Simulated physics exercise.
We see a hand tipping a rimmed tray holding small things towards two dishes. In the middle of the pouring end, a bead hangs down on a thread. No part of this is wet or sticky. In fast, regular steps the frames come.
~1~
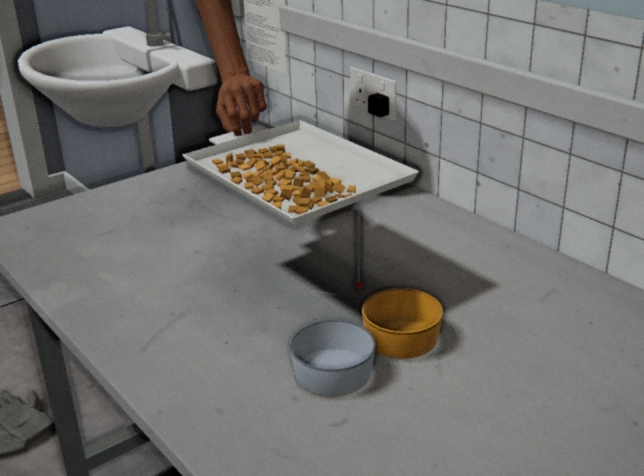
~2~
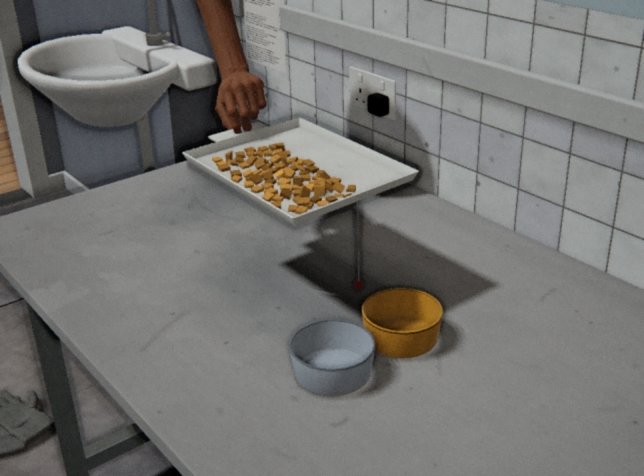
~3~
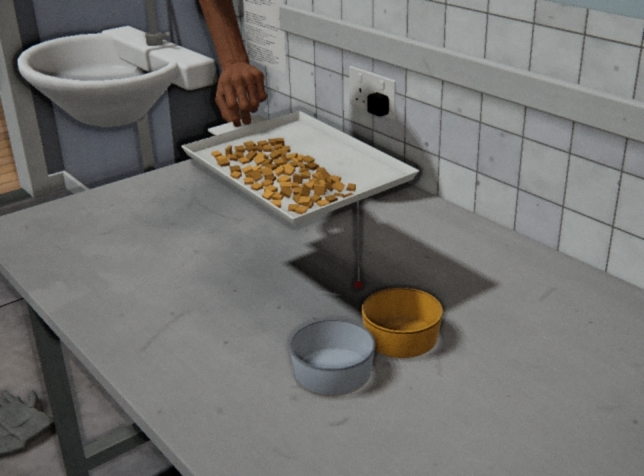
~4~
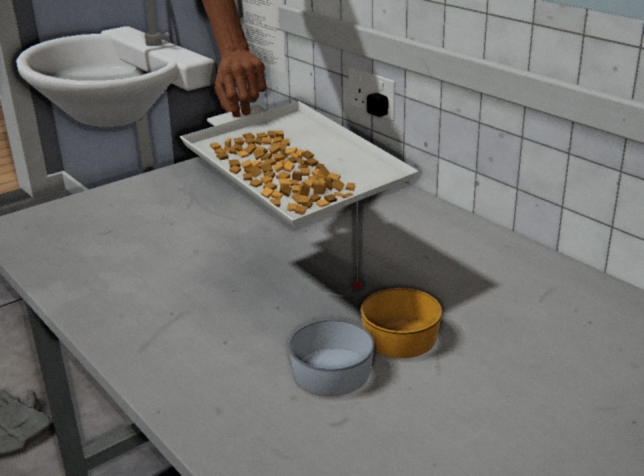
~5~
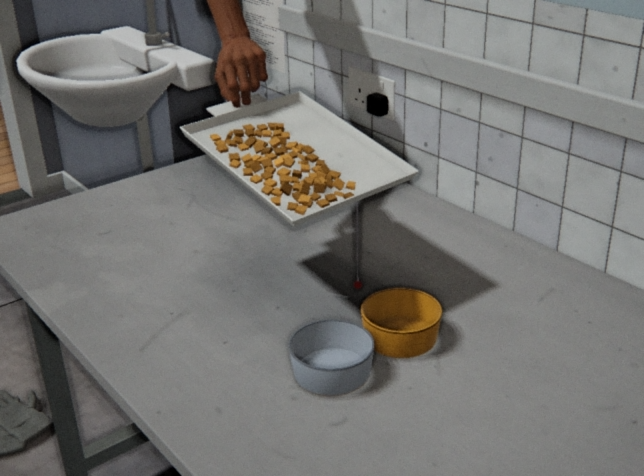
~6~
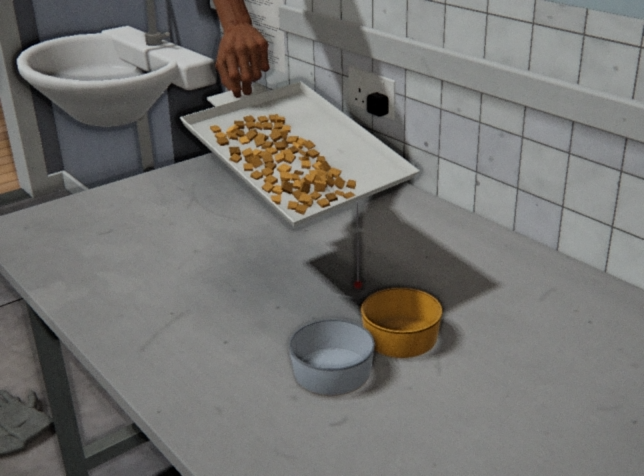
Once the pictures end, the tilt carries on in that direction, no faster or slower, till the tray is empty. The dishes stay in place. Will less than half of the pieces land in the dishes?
No, most of them land there.
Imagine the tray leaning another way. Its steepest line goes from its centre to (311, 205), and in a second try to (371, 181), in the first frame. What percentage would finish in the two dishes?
Shares: About 30 in a hundred, then about 10 in a hundred.
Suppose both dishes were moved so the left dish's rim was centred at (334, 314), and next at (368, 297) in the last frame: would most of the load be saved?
Try 1: In excess of half; try 2: Not up to half.
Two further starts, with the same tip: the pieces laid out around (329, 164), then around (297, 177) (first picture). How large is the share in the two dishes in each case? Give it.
It would be 70 in a hundred, and then 80 in a hundred.
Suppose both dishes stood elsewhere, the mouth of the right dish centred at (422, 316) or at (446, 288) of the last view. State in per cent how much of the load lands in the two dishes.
About 20 and 50 per cent respectively.
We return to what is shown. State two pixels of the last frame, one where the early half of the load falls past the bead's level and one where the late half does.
The opening part goes through (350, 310); what follows goes through (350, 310).
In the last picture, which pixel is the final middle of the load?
About (351, 354).
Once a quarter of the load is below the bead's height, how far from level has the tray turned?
At about 75°.
Soon, tray tipped steeply; nearly all on the tray; a small part in the air.
A while on, tray tipped right over; a small part on the tray; about a third in the left dish; a small part in the right dish; about a quarter outside both; about a quarter in the air.
Towards the end, tray tipped past a quarter turn; about half in the left dish; about a third in the right dish; about a quarter outside both; a stray few in the air.
Finally, tray tipped past a quarter turn; about half in the left dish; about a third in the right dish; about a quarter outside both; a stray few in the air.
